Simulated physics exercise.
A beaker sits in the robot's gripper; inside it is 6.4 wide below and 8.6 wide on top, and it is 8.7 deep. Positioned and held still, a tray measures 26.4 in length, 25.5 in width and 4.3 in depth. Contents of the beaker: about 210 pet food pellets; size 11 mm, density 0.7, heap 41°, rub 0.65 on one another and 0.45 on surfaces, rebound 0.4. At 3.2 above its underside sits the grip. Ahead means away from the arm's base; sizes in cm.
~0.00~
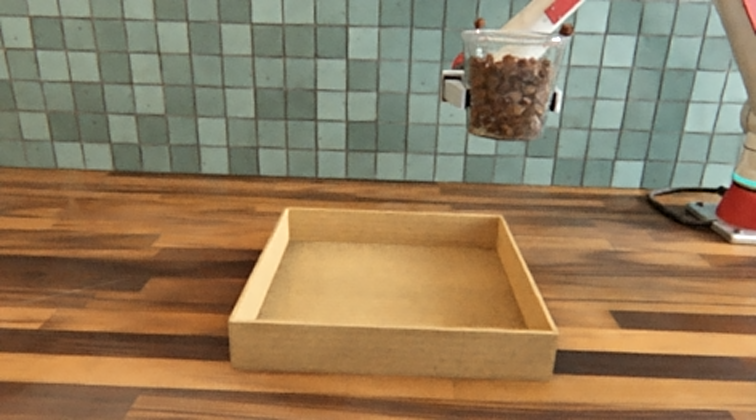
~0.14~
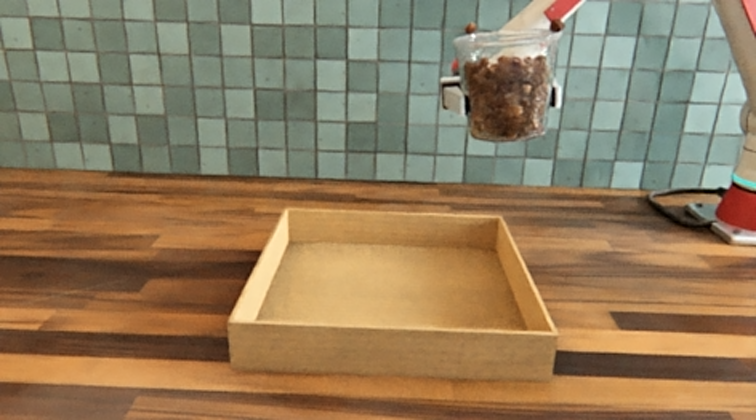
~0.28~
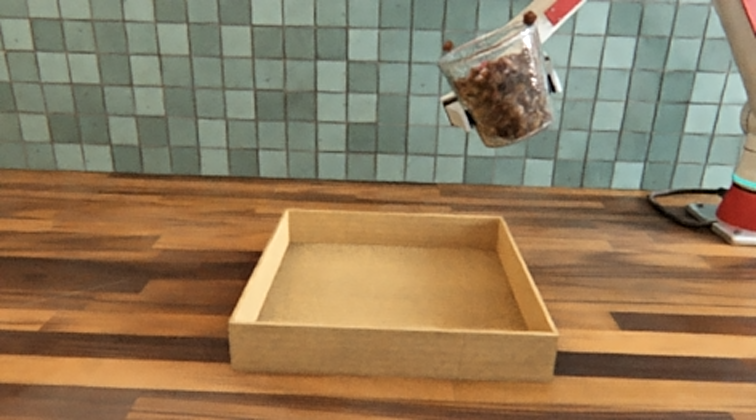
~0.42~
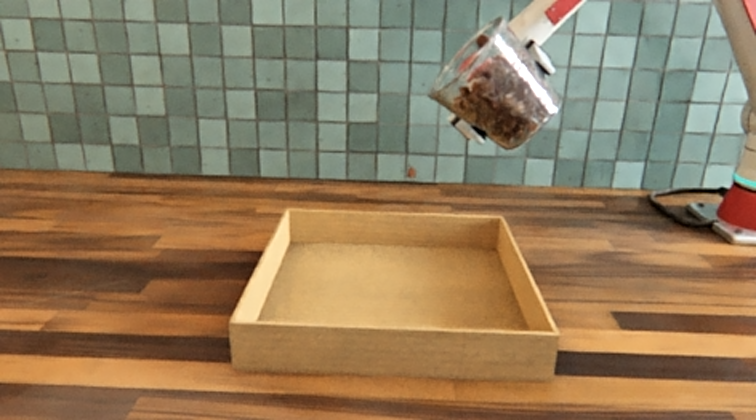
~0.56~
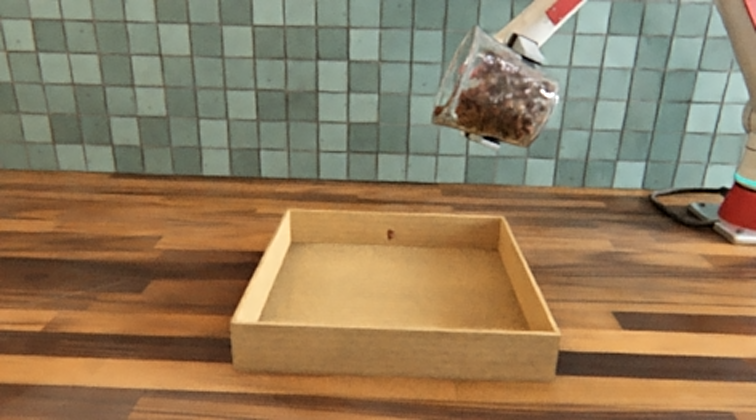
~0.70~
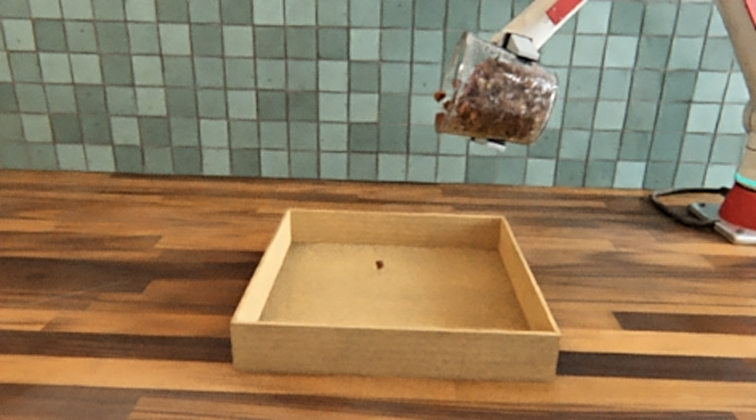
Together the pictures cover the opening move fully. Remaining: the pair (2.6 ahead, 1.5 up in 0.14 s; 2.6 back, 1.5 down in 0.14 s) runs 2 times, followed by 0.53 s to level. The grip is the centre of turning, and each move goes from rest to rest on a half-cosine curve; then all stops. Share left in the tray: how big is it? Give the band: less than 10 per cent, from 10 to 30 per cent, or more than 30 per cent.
The band is more than 30 per cent.
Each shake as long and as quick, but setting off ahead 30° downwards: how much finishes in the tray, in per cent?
About 15 per cent.
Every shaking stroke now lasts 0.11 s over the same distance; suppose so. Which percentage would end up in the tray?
Estimate: Close to 60 percent.
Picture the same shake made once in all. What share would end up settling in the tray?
In that case it would be near 25 percent.
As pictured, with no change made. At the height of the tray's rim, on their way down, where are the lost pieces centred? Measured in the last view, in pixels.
I'd put it somewhere near (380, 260).
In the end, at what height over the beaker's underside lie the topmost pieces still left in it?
About 7.0 cm.
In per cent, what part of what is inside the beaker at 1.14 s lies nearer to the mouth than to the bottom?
Roughly 50 %.
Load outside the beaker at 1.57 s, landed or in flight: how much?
Some 35 per cent.
After 1.14 s, tilted 76° forward, highest piece 24 above the table; 161 in the beaker, 38 in the tray, 7 in flight or on a rim.
After 1.57 s, tilted 28° forward, highest piece 25 above the table; 129 in the beaker, 74 in the tray, 3 in flight or on a rim.
After 1.99 s, level, highest piece 25 above the table; 129 in the beaker, 77 in the tray.
After 3.04 s, level, highest piece 25 above the table; 129 in the beaker, 77 in the tray.
At rest, 129 in the beaker, 77 in the tray. That is 37 % in the tray.
